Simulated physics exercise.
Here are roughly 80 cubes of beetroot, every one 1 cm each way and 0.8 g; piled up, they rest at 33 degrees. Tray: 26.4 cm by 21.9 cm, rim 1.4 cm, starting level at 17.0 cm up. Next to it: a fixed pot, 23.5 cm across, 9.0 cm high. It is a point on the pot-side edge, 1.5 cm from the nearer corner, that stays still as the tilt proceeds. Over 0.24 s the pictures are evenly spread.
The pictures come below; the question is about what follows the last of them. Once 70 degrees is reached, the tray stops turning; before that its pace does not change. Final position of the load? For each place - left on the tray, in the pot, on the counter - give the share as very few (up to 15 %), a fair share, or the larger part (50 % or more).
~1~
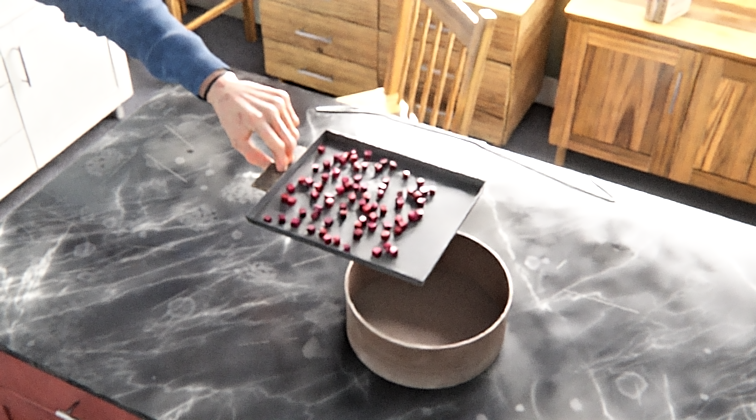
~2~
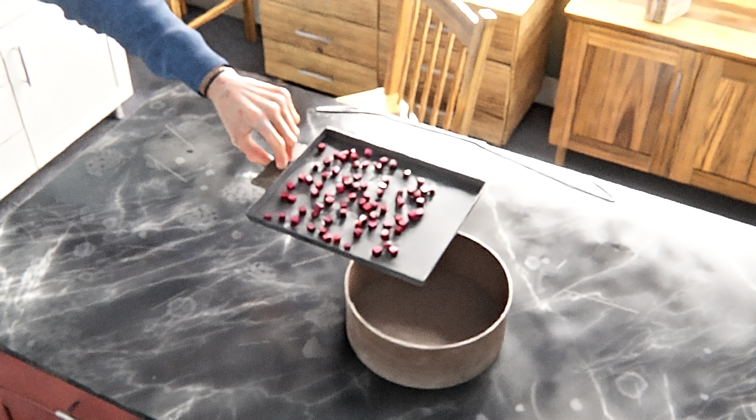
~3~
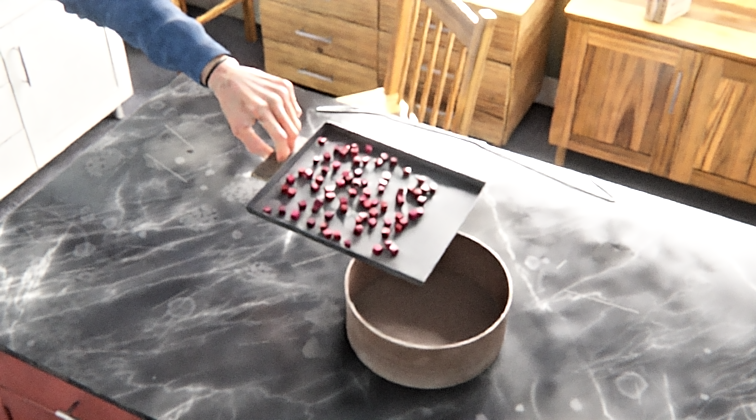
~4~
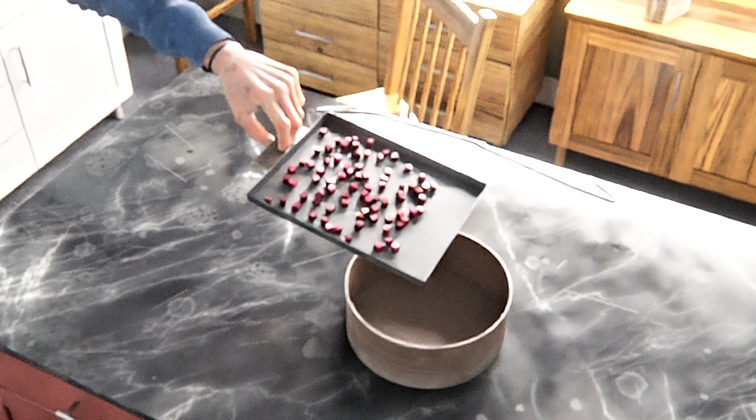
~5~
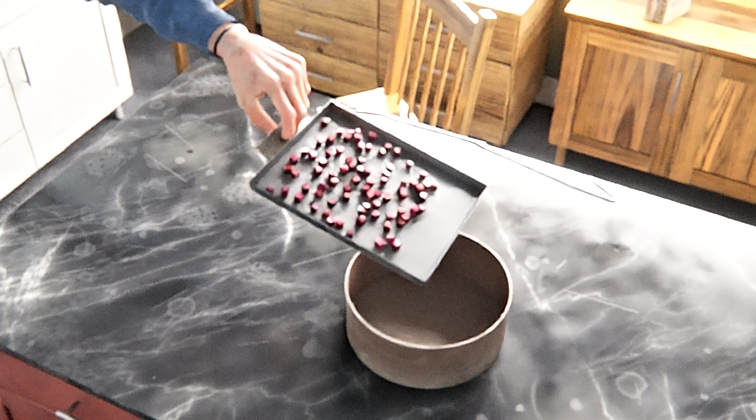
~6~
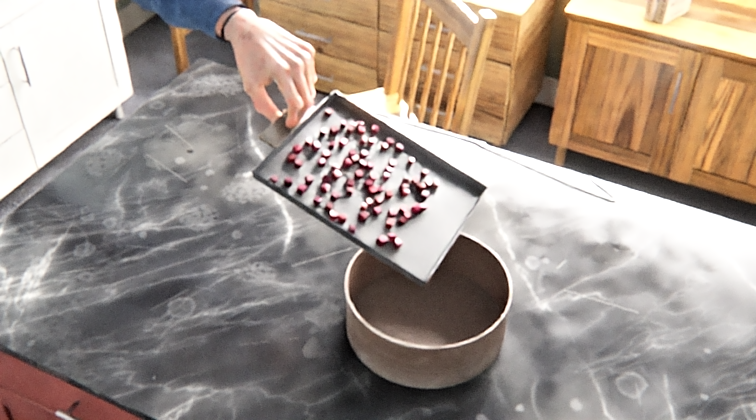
Left on the tray: A fair share; pot: A fair share; counter: A fair share.
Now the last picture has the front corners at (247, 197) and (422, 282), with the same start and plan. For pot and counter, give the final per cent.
Split: Pot = 15, counter = 45.
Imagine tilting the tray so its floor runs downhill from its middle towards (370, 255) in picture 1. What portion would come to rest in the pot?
5 %.
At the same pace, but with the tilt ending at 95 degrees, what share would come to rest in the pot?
It would be near 55 per cent.
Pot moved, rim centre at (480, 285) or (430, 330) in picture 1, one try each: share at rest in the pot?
Roughly 65 and 20 percent.
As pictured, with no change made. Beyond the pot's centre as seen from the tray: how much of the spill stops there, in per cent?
That comes to roughly 100 percent.
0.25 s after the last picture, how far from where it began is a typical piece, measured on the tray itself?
Displacement on the tray: Roughly 2 cm.
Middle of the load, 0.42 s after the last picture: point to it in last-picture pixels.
At that moment the load's centre is around (452, 214).
Then, 0.25 s after the last picture, tilt 44 degrees; the tray holds 100 %, the pot 0 %.
Then, 0.42 s after the last picture, tilt 62 degrees; the tray holds 95 %, the pot 0 %.
Then, 0.71 s after the last picture, tilt 70 degrees; the tray holds 30 %, the pot 40 %.
In the end, tray 30 %, pot 40 %, counter 30 %.
